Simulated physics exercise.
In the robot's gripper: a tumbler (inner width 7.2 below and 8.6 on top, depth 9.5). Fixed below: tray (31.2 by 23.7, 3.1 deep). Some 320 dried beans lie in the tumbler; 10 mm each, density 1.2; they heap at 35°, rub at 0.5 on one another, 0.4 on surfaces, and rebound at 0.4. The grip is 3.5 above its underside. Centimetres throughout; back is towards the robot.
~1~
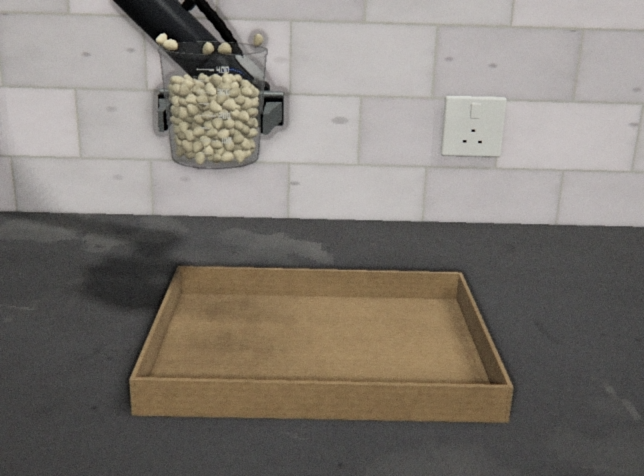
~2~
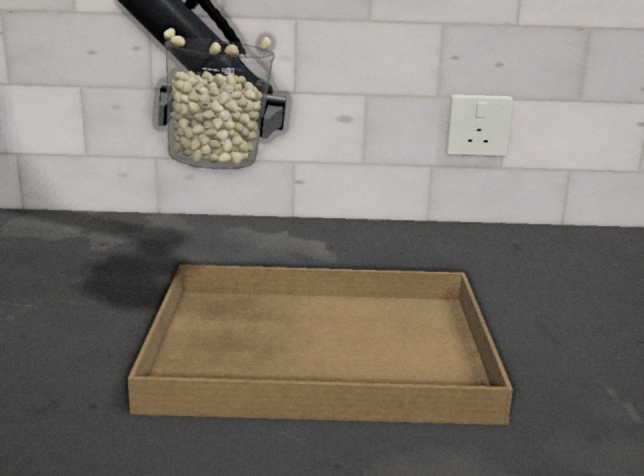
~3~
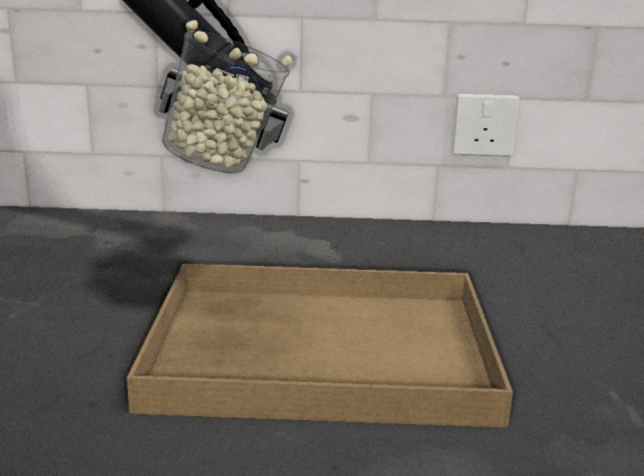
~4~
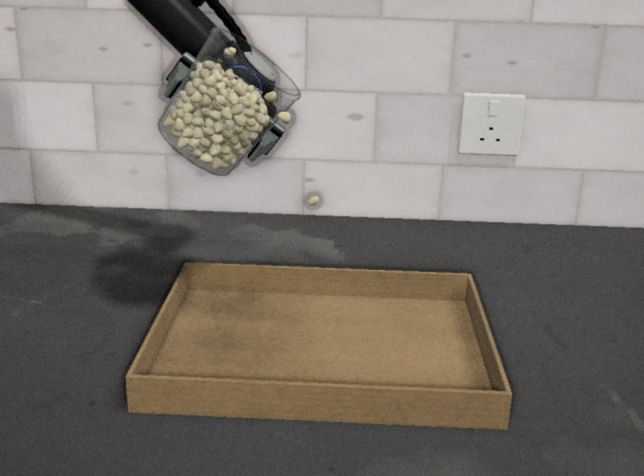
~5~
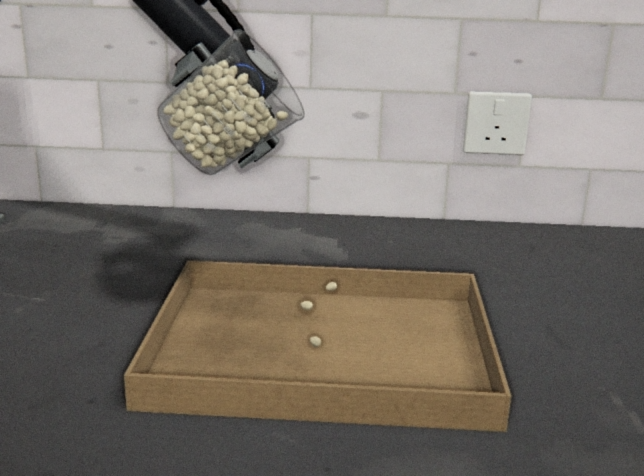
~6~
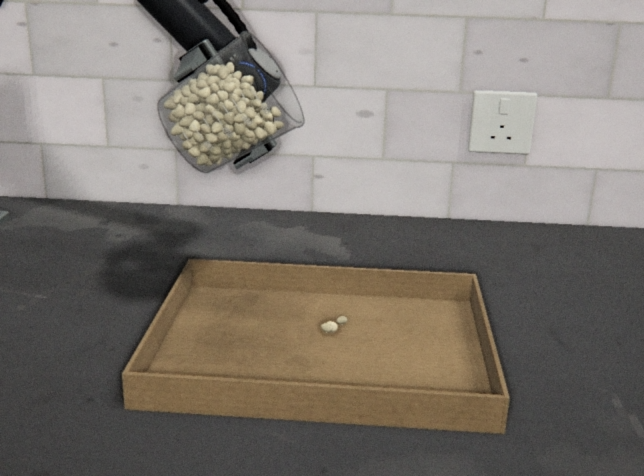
A clear tumbler of beans tilts in a gripper, dropping three into a tray.
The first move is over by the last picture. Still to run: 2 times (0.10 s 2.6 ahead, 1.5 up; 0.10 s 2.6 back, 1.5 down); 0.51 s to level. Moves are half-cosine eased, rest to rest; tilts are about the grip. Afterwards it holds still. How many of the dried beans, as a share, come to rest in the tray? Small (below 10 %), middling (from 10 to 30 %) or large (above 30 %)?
Answer: Middling; from 10 to 30 % of the dried beans finish in the tray.
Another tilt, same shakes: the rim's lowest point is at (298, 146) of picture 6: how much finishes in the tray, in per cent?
Some 55 per cent.
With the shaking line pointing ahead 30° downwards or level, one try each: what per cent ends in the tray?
About 5 and 10 per cent.
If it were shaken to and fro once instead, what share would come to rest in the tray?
Then about 10 per cent.
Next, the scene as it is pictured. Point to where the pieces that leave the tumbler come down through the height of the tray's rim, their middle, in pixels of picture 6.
Near (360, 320).
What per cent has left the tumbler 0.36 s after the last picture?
Some 15 per cent.
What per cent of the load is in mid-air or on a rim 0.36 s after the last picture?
About 7 per cent.
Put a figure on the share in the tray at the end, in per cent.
Roughly 20 per cent.
Then, 0.36 s after the last picture, tilted 56° forward, highest piece 26 above the table; 281 in the tumbler, 21 in the tray, 21 in flight or on a rim.
Then, 0.73 s after the last picture, tilted 16° forward, highest piece 28 above the table; 253 in the tumbler, 67 in the tray, 3 on the table or floor.
Then, 1.11 s after the last picture, level, highest piece 28 above the table; 253 in the tumbler, 67 in the tray, 3 on the table or floor.
Then, 2.16 s after the last picture, level, highest piece 28 above the table; 253 in the tumbler, 67 in the tray, 3 on the table or floor.
Final count, 253 in the tumbler, 67 in the tray, 3 on the table or floor. That is 21 % in the tray.
